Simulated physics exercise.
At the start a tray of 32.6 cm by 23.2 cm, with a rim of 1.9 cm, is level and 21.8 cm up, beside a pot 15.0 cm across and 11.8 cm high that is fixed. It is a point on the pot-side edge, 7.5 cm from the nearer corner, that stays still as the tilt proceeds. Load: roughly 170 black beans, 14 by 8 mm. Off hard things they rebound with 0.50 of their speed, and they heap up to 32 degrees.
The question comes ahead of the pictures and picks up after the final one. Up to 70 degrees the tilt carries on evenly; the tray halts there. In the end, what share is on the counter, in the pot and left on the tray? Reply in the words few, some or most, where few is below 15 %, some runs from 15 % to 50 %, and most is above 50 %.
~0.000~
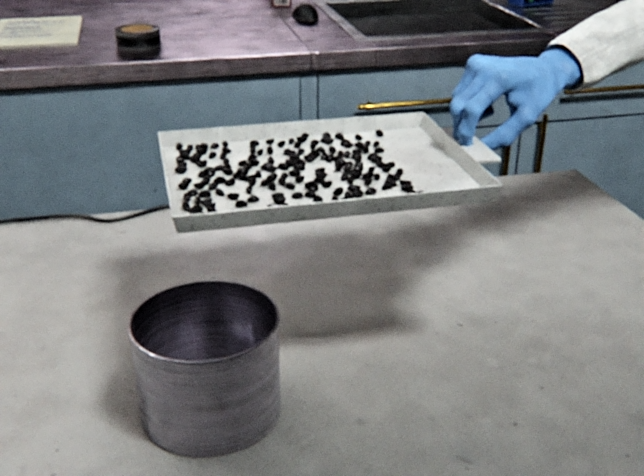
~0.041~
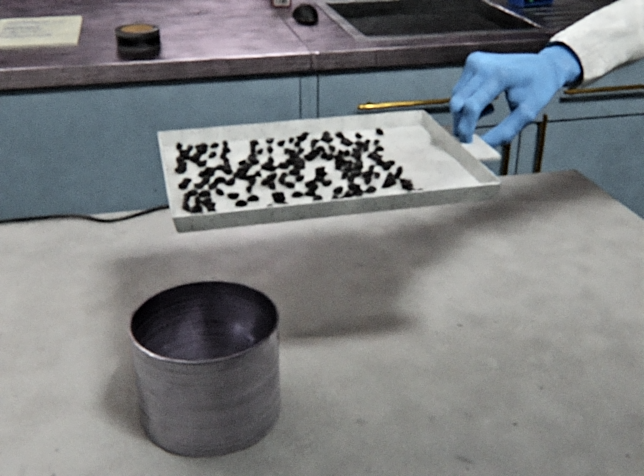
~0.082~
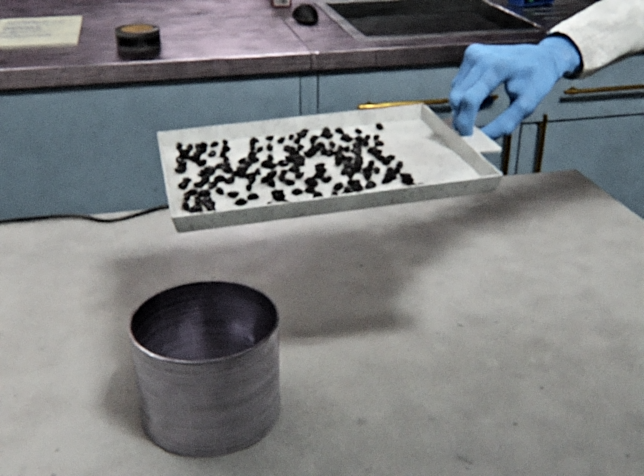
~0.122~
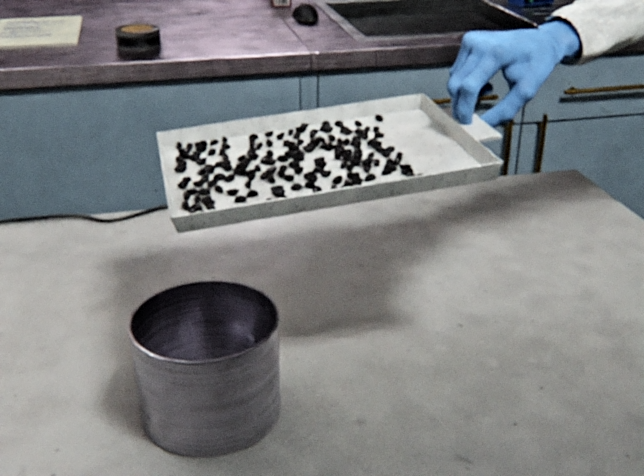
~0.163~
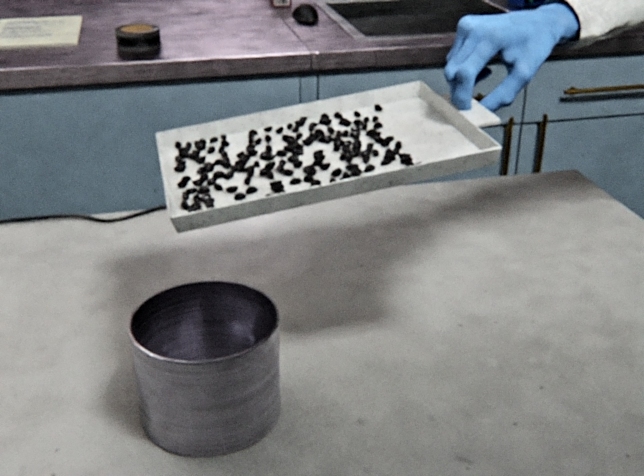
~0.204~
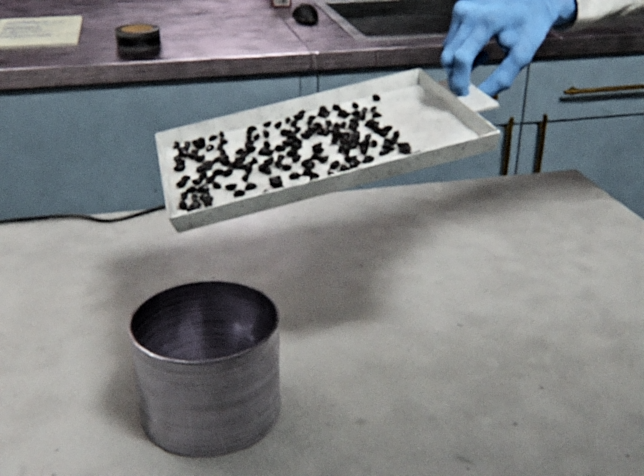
Shares - counter: Some; pot: Few; tray: Most.
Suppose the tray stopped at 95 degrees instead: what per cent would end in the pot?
10 per cent.
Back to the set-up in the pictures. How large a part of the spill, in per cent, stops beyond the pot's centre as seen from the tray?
90 per cent.
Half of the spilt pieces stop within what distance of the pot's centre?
Roughly 24 cm from the centre.
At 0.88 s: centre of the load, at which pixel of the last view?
I reckon close to (169, 166).
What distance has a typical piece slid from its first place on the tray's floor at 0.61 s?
Roughly 6 cm.
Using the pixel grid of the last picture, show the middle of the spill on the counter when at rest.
Around (93, 340).
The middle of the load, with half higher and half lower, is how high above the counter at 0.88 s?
Some 24 cm above the counter.
After 0.61 s, tilt 39 degrees; the tray holds 100 %, the pot 0 %.
Then, at 0.88 s, tilt 58 degrees; the tray holds 95 %, the pot 0 %.
Then, at 1.26 s, tilt 70 degrees; the tray holds 75 %, the pot 0 %.
By 2.5 s all is still; counter 25 %, pot 0 %, tray 75 %.
